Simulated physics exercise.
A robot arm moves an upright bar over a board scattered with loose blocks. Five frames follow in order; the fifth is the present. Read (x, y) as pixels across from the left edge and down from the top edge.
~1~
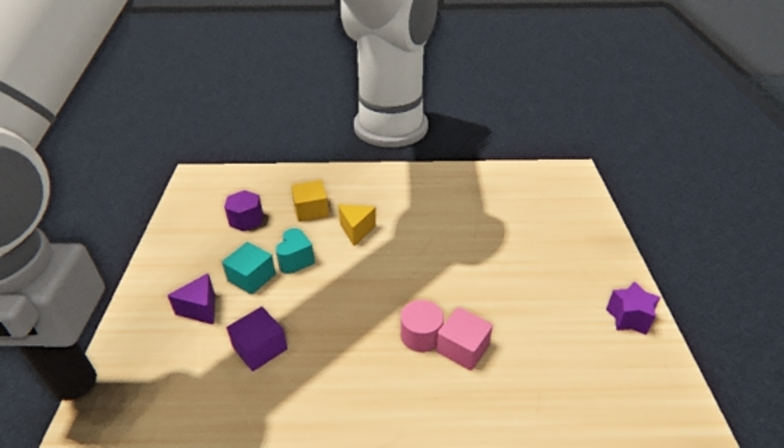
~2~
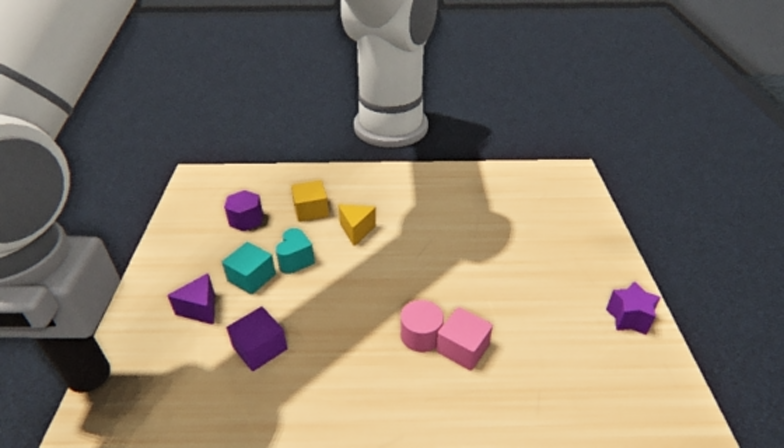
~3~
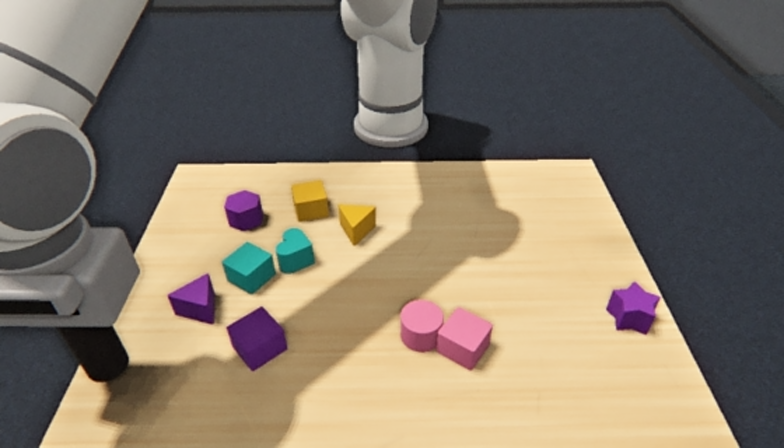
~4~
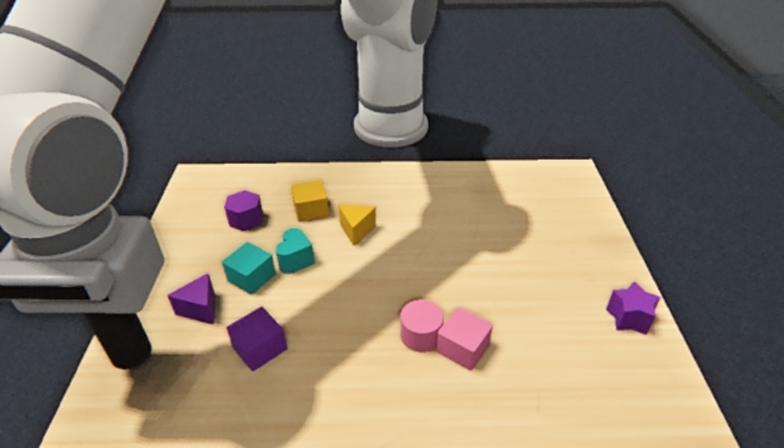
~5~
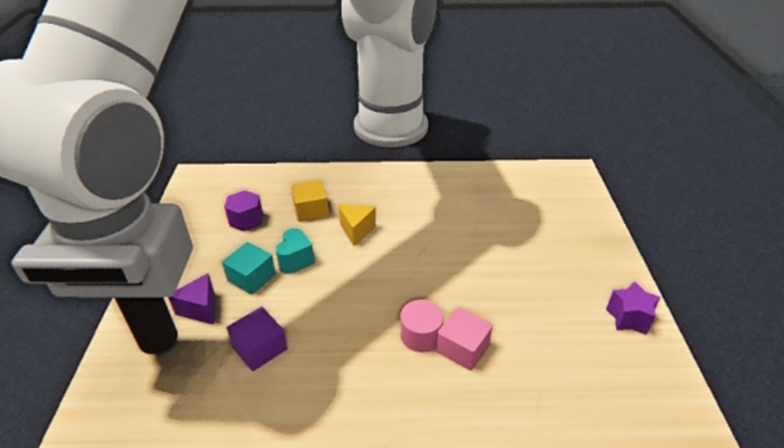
In the video, a robot arm with a dark upright bar moves gradually rightward and slightly away from the viewer along the left side of a wooden board, nearing the purple triangle while the scattered colored blocks stay still.
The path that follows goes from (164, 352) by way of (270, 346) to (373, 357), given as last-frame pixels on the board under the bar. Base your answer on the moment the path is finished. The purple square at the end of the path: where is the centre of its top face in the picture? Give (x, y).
The point I'd pick in the picture is (404, 360).
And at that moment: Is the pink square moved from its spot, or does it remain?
That block stays in place.
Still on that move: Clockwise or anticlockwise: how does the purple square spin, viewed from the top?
My answer: Clockwise.
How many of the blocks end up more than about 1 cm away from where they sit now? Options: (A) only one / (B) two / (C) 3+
The correct letter is A.
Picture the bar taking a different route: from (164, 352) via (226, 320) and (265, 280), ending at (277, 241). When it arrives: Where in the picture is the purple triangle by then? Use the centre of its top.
Near (210, 278).
On the path given first. One third of the way, bar (232, 333); purple square (277, 329).
Two thirds of the way, bar (303, 335); purple square (342, 339), turned 40° clockwise.
At the end, bar (372, 345); purple triangle in place; purple square (404, 360), turned 85° clockwise; pink square in place.
